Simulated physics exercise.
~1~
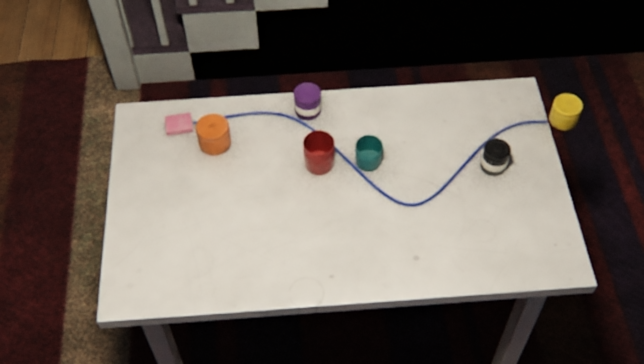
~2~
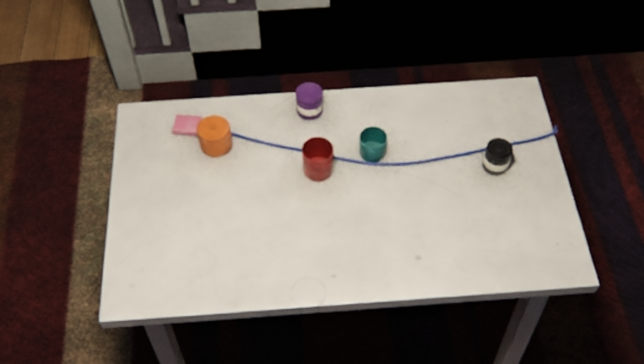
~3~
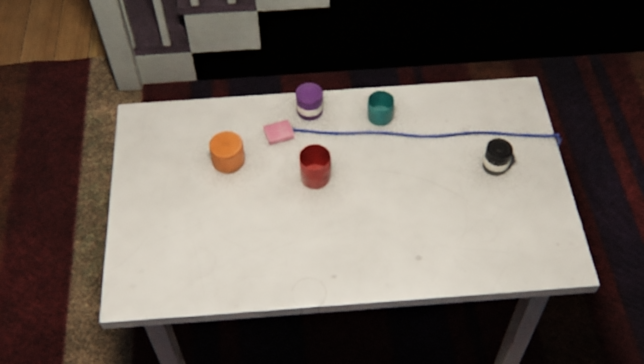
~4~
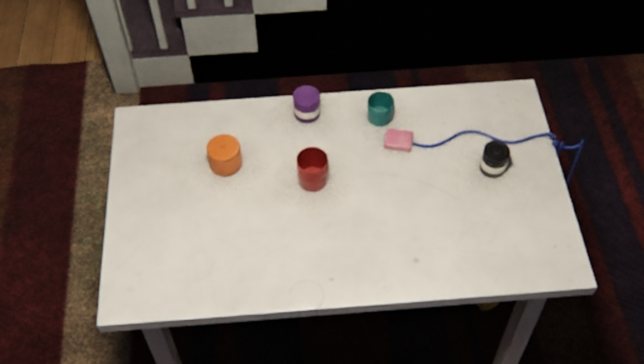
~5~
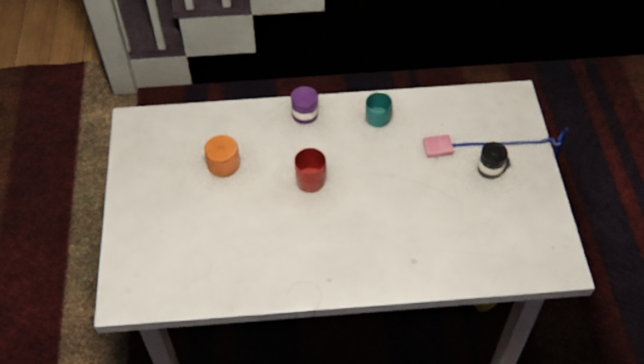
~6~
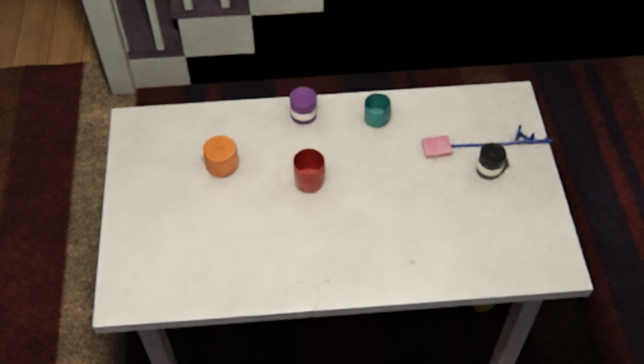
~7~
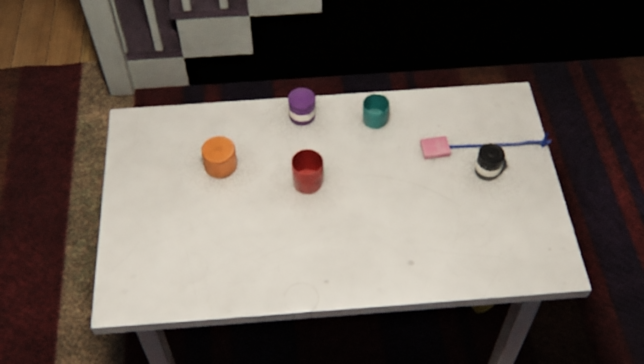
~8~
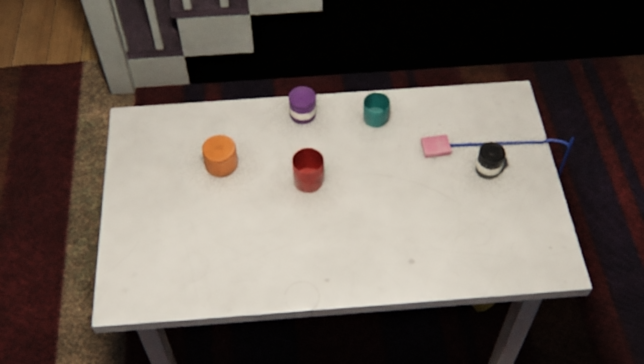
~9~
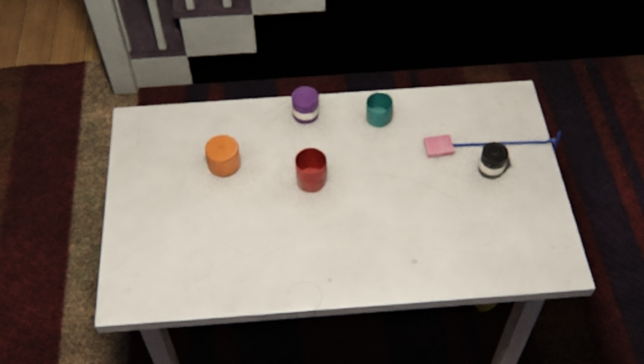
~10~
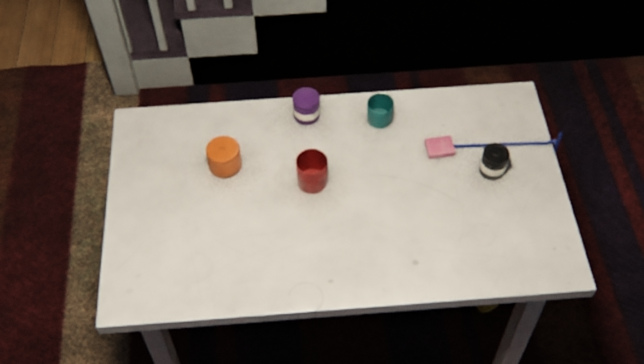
At first, a blue cable winds across a white table from a small pink phone at the left, passing among an orange tub, a red cup, a teal cup and two tins, with a yellow speaker at the right edge. The cable draws tighter toward the right, and the yellow speaker drops off the table. The phone then slides right, while the teal cup shifts toward the back edge and the red cup and orange tub move slightly. The phone travels on past the teal cup, stopping near the black tin. Finally, only the cable's end stirs beyond the right edge, and the teal cup remains on the table.
